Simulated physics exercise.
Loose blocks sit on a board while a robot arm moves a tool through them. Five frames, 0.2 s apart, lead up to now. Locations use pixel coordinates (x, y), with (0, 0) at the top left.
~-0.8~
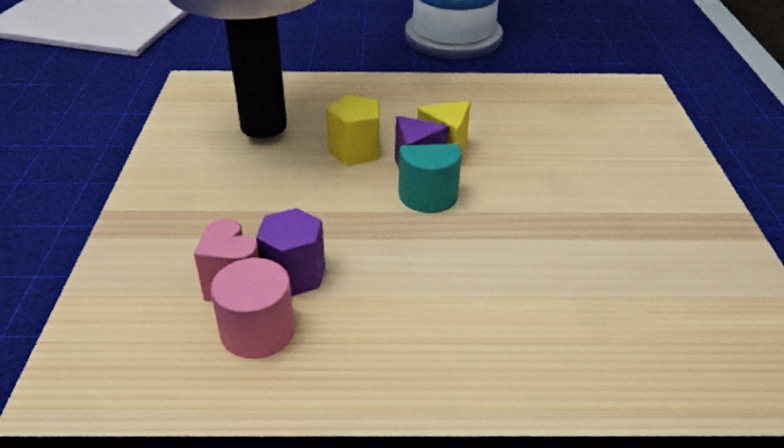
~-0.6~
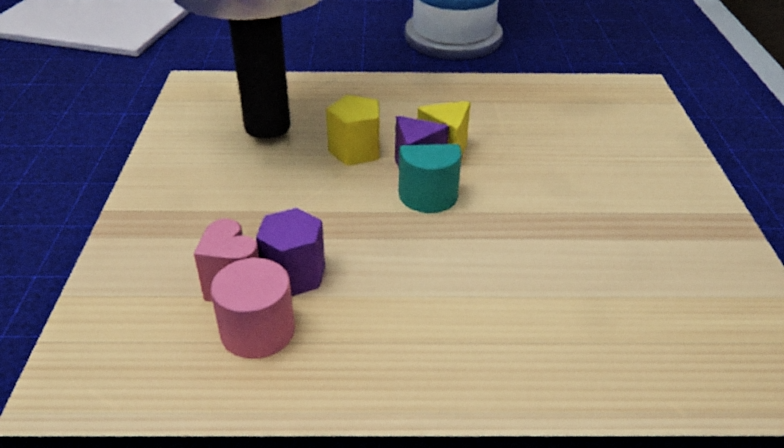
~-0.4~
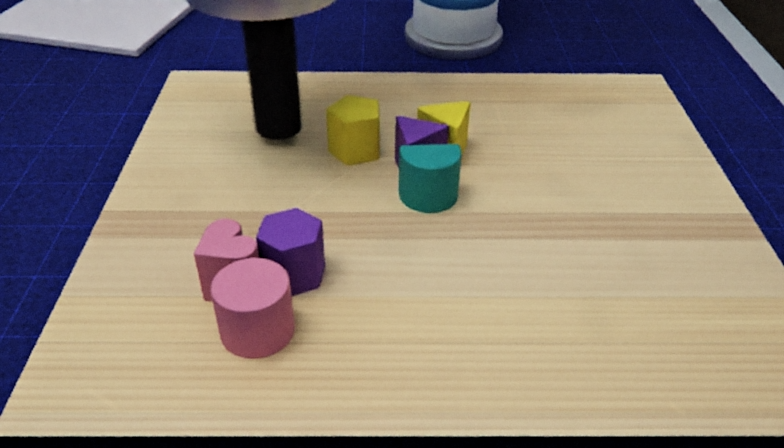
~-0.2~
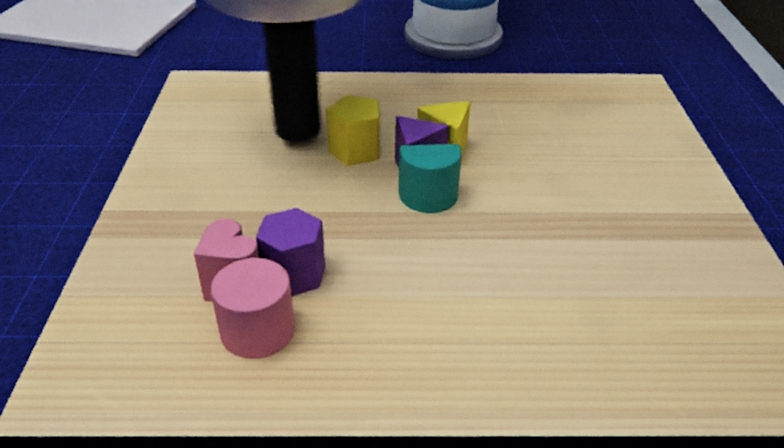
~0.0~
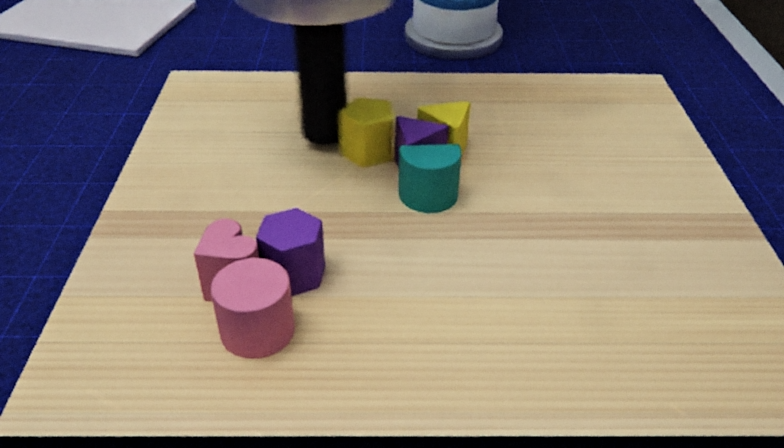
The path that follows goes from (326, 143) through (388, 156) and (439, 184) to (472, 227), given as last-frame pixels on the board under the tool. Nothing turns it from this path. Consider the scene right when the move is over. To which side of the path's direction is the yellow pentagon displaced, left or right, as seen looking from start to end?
It will end up to the left.
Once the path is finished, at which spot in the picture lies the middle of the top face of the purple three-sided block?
Its top centre lands on (533, 149).
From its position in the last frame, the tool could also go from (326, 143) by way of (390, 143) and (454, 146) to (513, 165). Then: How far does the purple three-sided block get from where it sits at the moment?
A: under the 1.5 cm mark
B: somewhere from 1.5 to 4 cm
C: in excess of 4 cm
That would be C.
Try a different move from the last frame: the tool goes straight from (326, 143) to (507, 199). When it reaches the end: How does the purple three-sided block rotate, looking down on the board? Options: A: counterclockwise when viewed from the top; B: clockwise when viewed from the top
Answer: B.
On the path given first. One third of the way, tool at (389, 146); yellow pentagon at (438, 119), turned 20° anticlockwise; purple three-sided block at (467, 137), turned 55° clockwise; yellow three-sided block at (475, 108).
Two thirds of the way, tool at (440, 174); yellow pentagon at (489, 132), turned 50° anticlockwise; purple three-sided block at (530, 149), turned 50° clockwise; turquoise half-round block at (438, 167), turned 20° clockwise; yellow three-sided block at (490, 107).
At the end, tool at (473, 215); yellow pentagon at (492, 132), turned 50° anticlockwise; purple three-sided block at (533, 149), turned 50° clockwise; turquoise half-round block at (437, 197), turned 60° clockwise; yellow three-sided block at (491, 107).
